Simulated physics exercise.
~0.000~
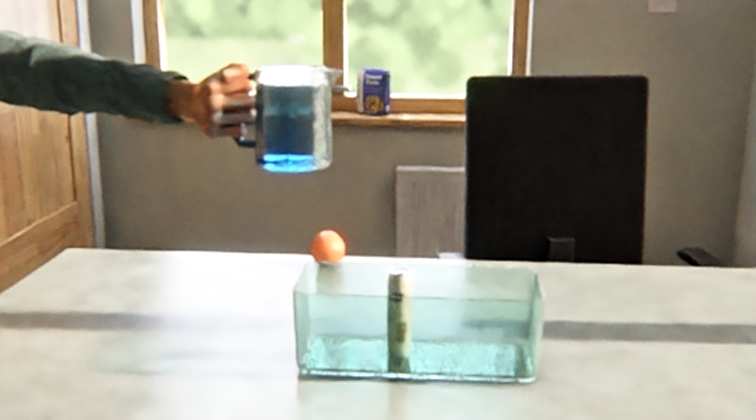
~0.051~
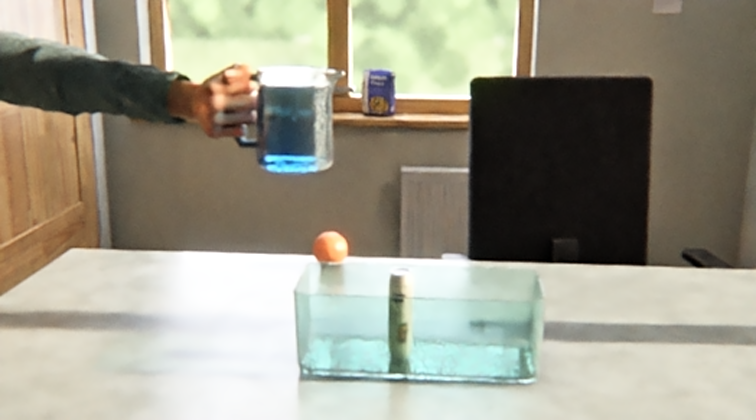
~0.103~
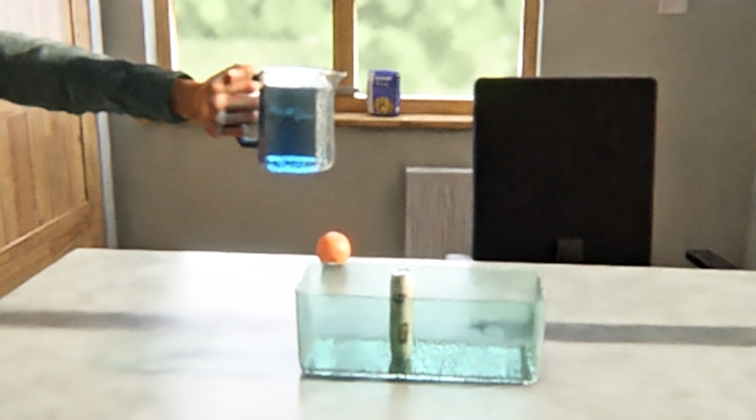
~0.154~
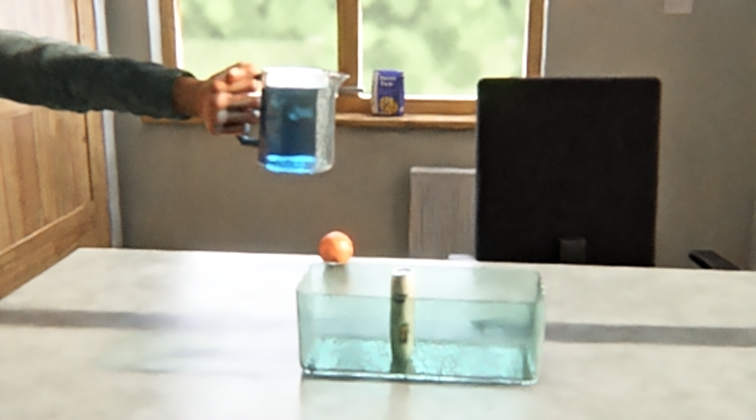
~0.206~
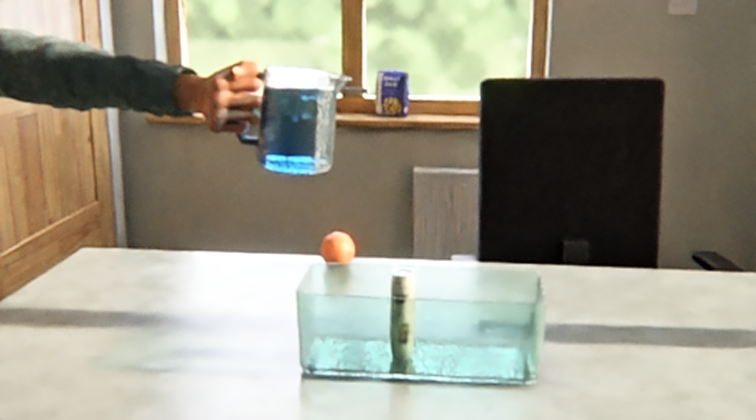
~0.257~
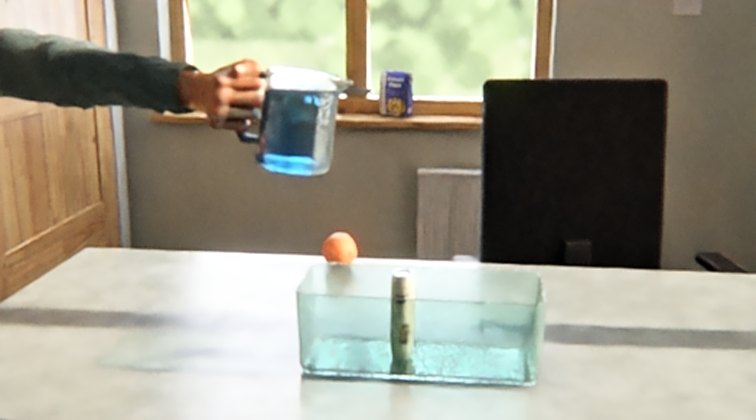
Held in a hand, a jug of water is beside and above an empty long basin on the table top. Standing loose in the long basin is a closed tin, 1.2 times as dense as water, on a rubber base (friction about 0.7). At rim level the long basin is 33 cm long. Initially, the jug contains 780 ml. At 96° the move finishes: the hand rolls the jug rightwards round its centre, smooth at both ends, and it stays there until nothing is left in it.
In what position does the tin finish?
It finishes upright.
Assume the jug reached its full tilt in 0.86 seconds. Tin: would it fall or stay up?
Then it stays up.
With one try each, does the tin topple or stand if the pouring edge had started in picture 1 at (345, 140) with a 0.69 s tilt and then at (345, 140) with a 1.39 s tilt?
First it topples; then it goes over.
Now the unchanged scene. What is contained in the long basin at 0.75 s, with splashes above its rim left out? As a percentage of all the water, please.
About 0%.
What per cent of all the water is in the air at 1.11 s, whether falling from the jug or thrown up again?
Some 26 per cent.
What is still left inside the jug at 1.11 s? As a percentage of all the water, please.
I'd estimate some 50 per cent.
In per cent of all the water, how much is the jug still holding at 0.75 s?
Still held: Roughly 90 % of the total.
By 0.75 s the tilt is 54° and 90 per cent is still to pour; the tin stands where it began.
By 1.11 s the tilt is 86° and 50 per cent is still to pour; the tin stands where it began.
By 1.48 s the tilt is 96° and 12 per cent is still to pour; the tin stands where it began.
By 1.89 s the tilt is 96° and 2 per cent is still to pour; the tin stands where it began.
At rest the tin stands where it began.
